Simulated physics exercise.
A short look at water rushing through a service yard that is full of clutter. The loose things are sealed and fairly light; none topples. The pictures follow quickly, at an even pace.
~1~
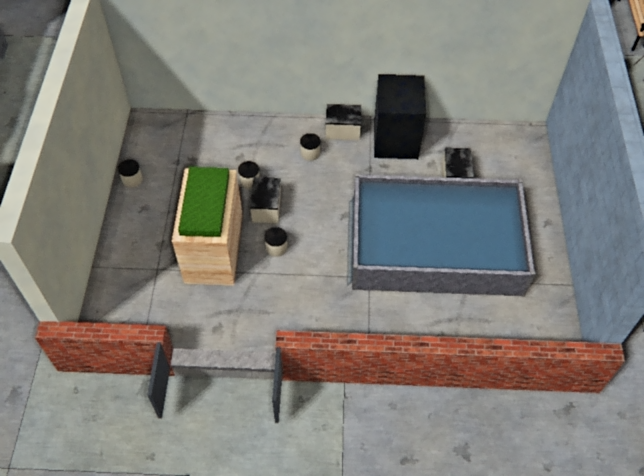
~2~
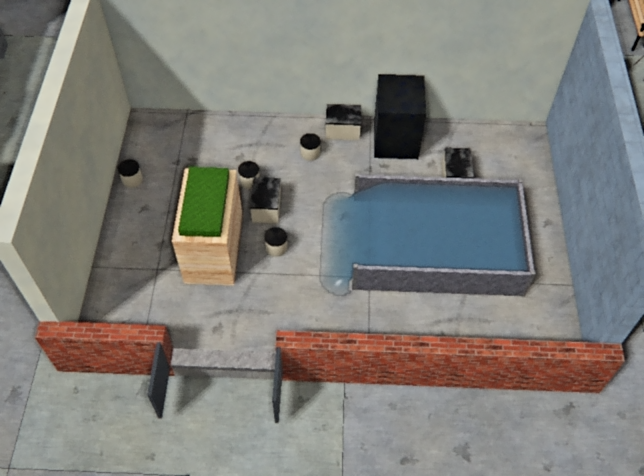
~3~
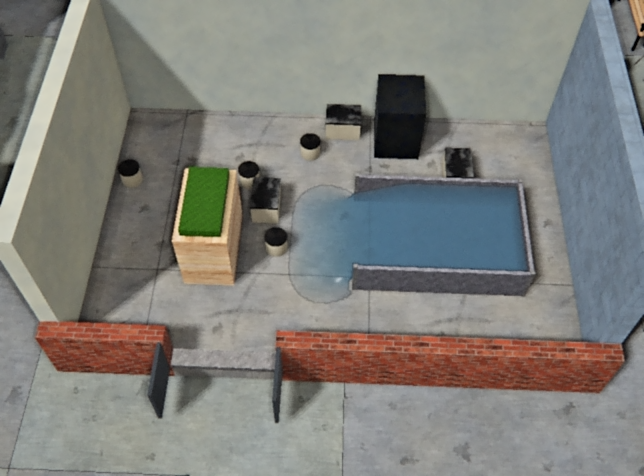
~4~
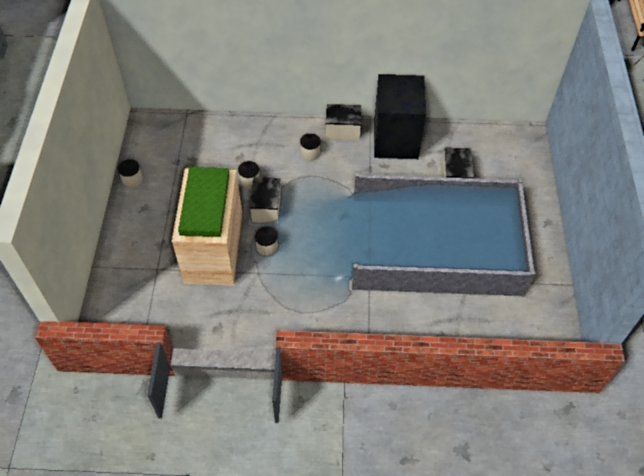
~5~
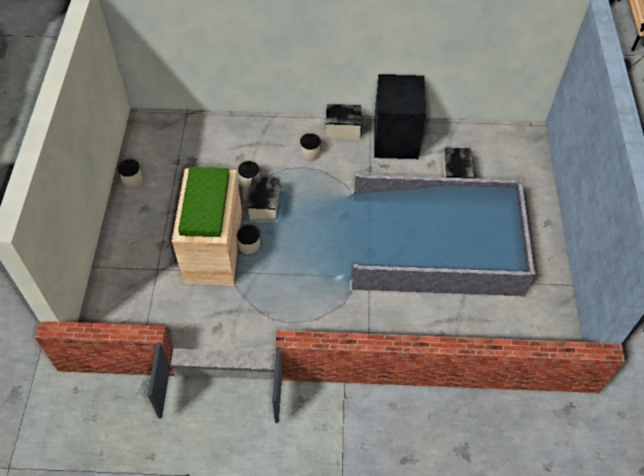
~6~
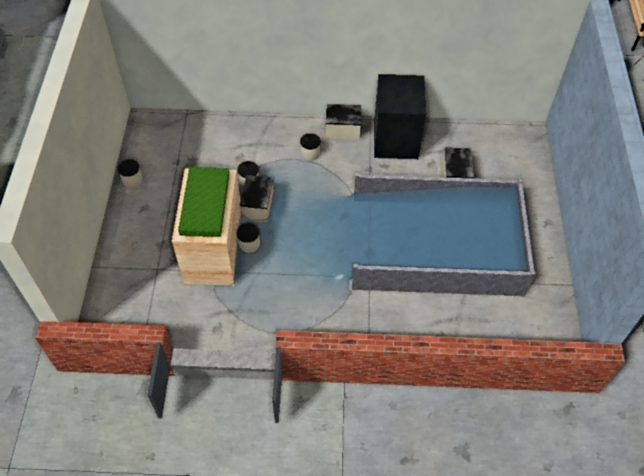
A blue pool with grey stone sides fills the right of a cluttered concrete yard, seen from high above by a still camera, with pale walls around it and a low red brick wall in front. Left of it stand a green-topped wooden block, dark-topped pails and chests, and a tall black box. Water bursts from the pool's left end, spreads leftward, and pushes one pail, then slightly shifts a chest.
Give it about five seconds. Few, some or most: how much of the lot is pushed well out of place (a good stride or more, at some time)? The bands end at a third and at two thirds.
Share: One to two thirds.
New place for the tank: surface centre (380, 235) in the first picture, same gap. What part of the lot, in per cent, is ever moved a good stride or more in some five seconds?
Some 70 per cent.
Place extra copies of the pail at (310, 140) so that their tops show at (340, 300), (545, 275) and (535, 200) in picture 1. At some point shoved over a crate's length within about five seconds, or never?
In turn: Never so far, under that, not that far.
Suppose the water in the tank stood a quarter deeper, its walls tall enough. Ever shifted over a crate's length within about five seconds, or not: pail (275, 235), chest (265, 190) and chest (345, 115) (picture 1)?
In turn: Pushed that far, shifted that much, never so far.
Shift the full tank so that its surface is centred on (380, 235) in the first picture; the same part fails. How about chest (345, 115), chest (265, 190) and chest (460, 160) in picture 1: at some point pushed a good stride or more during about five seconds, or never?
As listed: Less than that, swept aside, short of that.
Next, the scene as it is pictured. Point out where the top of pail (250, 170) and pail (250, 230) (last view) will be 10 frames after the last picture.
Roughly at (156, 141) and (230, 304).
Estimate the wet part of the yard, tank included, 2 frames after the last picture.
Close to 35 %.
A moment on, 0 of 7 are well off their spots; 1 afloat.
Next, 3 of 7 are well off their spots; 1 afloat.
Later, 3 of 7 are well off their spots; 3 afloat.
In the end, 4 of 7 are well off their spots, and 4 have been at some point; 3 afloat.
